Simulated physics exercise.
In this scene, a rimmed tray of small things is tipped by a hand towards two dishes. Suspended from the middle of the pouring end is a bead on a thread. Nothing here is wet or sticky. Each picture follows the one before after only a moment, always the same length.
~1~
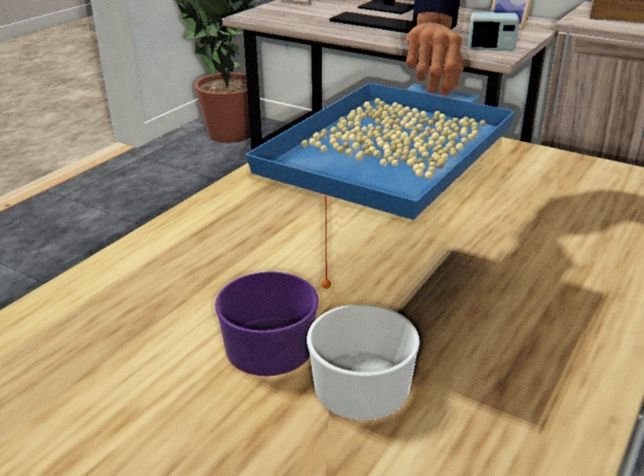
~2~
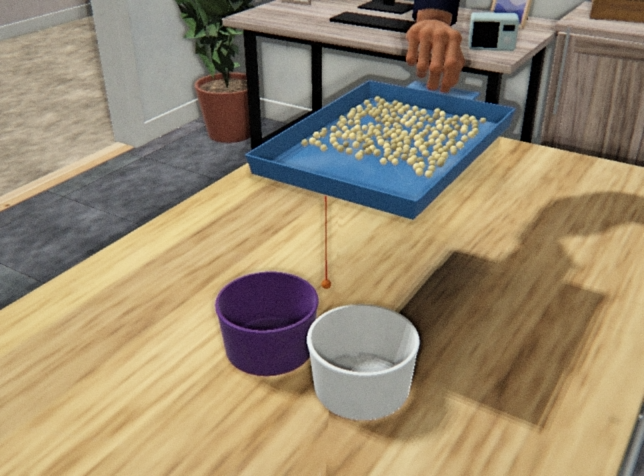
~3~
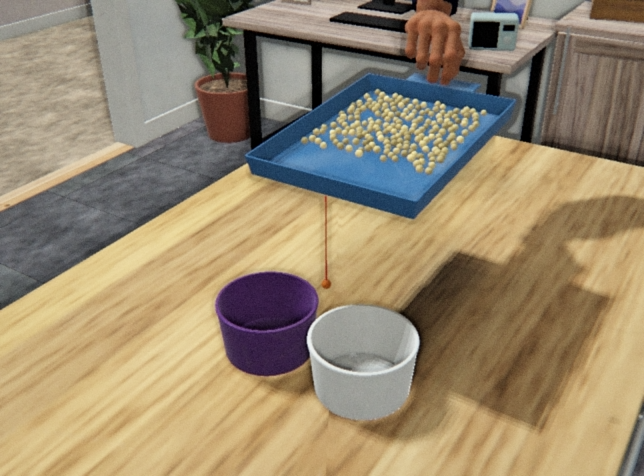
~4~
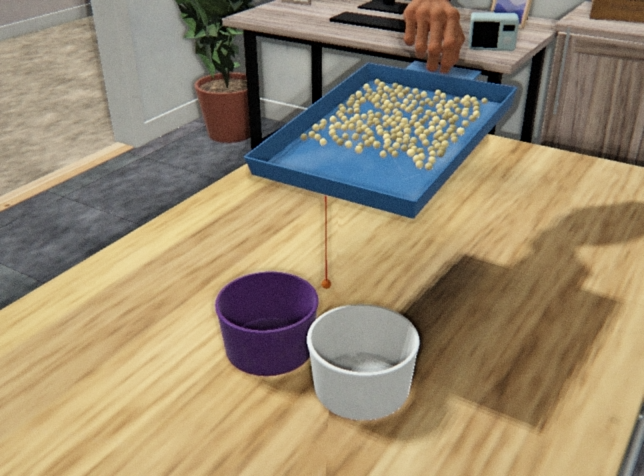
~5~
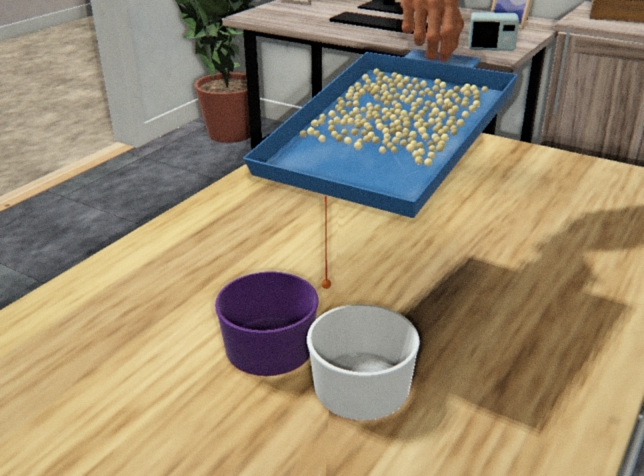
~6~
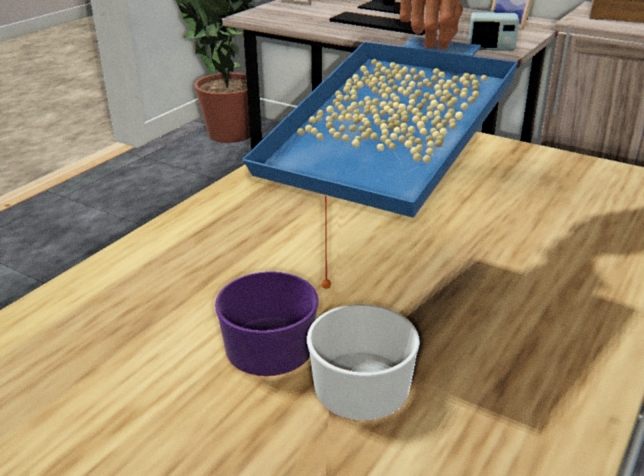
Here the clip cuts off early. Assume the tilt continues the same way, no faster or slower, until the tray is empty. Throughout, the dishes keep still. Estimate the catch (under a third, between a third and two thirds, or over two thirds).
The dishes capture in excess of two thirds of the load.
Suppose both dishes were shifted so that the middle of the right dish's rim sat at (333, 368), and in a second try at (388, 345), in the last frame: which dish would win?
The first try: The left dish. The second: The left dish.
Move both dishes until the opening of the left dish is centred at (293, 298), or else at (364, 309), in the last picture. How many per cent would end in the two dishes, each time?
First placement: 50 per cent; second placement: 0 per cent.
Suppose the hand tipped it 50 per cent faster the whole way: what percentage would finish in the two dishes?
Roughly 90 percent.
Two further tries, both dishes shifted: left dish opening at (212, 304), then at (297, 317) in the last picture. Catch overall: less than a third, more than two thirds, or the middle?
Taking the tries in order: More than two thirds and between a third and two thirds.
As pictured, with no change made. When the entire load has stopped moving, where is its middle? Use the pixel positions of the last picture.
Roughly pixel (270, 347).
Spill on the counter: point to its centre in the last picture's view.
My estimate puts the centre near (230, 421).
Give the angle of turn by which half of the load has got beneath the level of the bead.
Close to 110 degrees, I reckon.
Soon, tray tipped steeply; nearly all on the tray; a stray few in the left dish; a stray few outside both; a stray few in the air.
A while on, tray tipped right over; about two thirds on the tray; a small part in the left dish; a stray few outside both; about a quarter in the air.
Towards the end, tray tipped past a quarter turn; about a quarter in the right dish; most in the left dish; a small part outside both.
Finally, tray tipped past a quarter turn; about a quarter in the right dish; most in the left dish; a small part outside both.
